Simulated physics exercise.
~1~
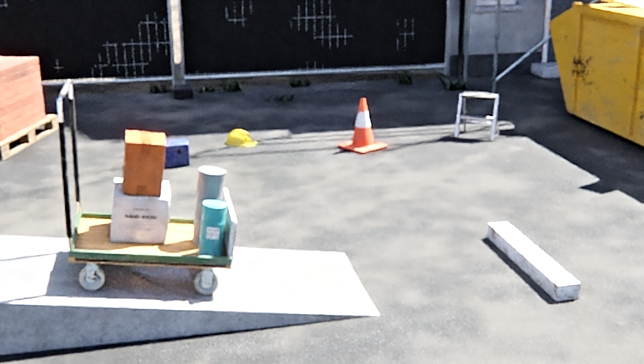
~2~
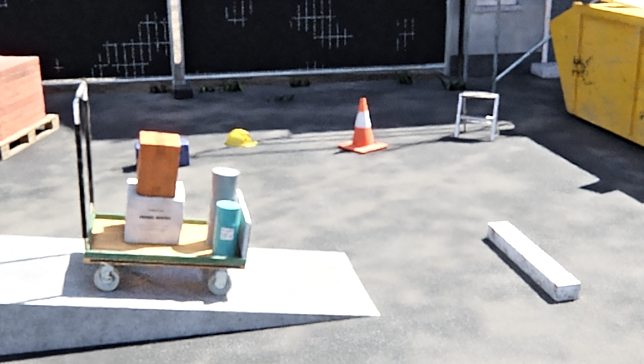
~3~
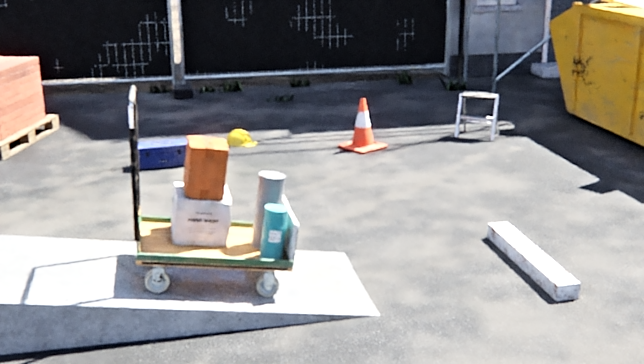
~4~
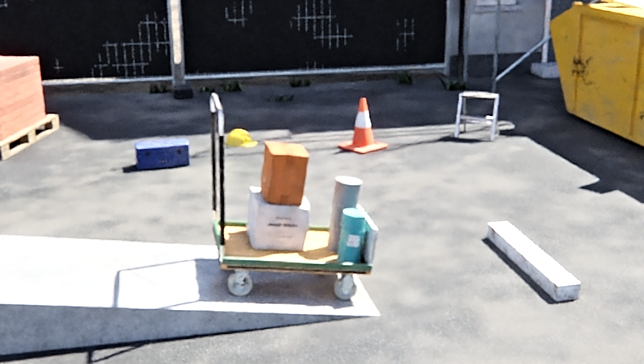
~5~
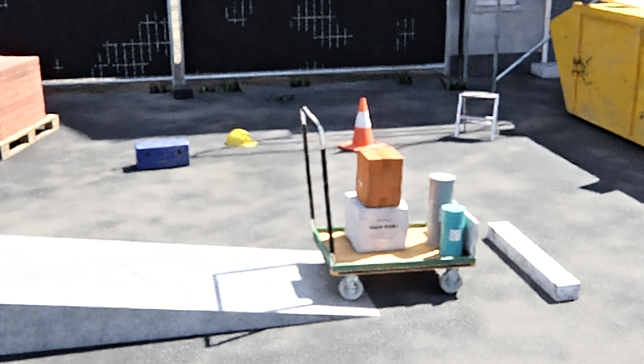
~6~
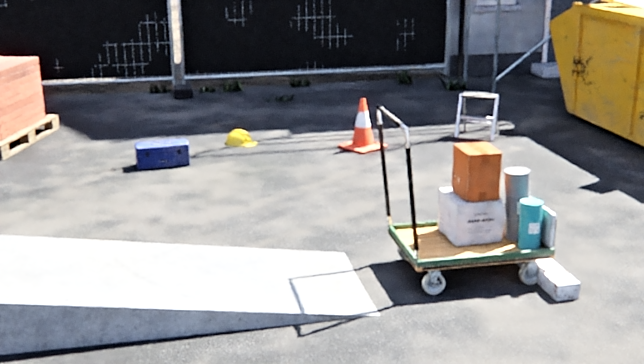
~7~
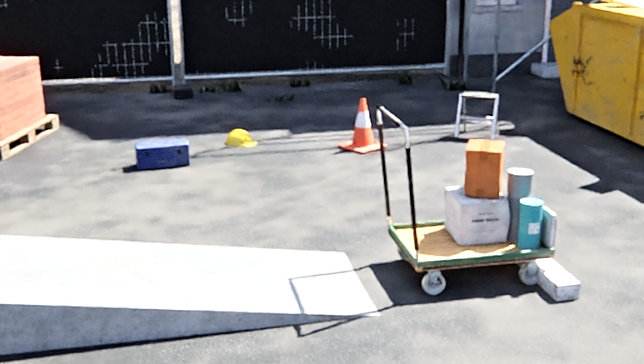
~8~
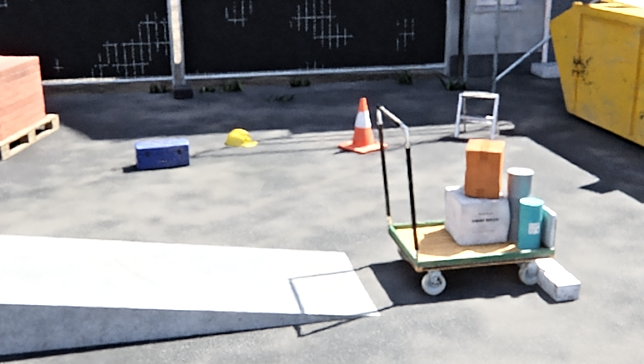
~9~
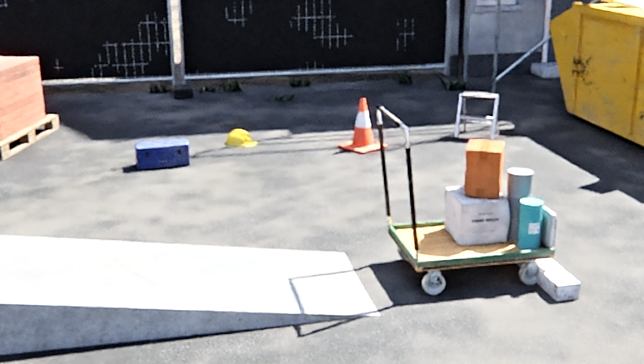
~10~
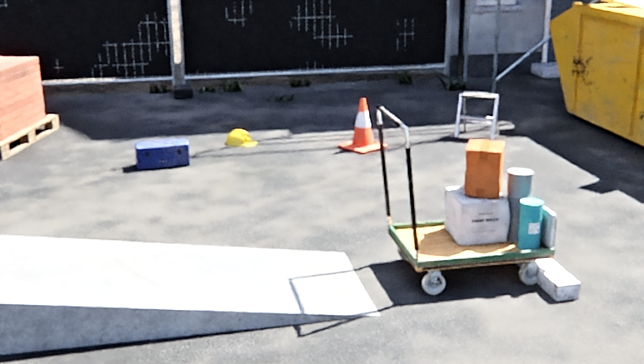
At first, a flatbed trolley stands on a pale ramp in a paved yard, carrying an orange box stacked on a white box beside a grey canister and a turquoise canister. With nobody holding it, the trolley rolls down to the right, past a blue box, a yellow helmet and a traffic cone. It leaves the ramp and crosses the flat ground to a pale kerb, where it stops. The two boxes slide slightly forward towards the canisters. In the end, the trolley rests at the kerb with everything upright and the orange box still on the white one.
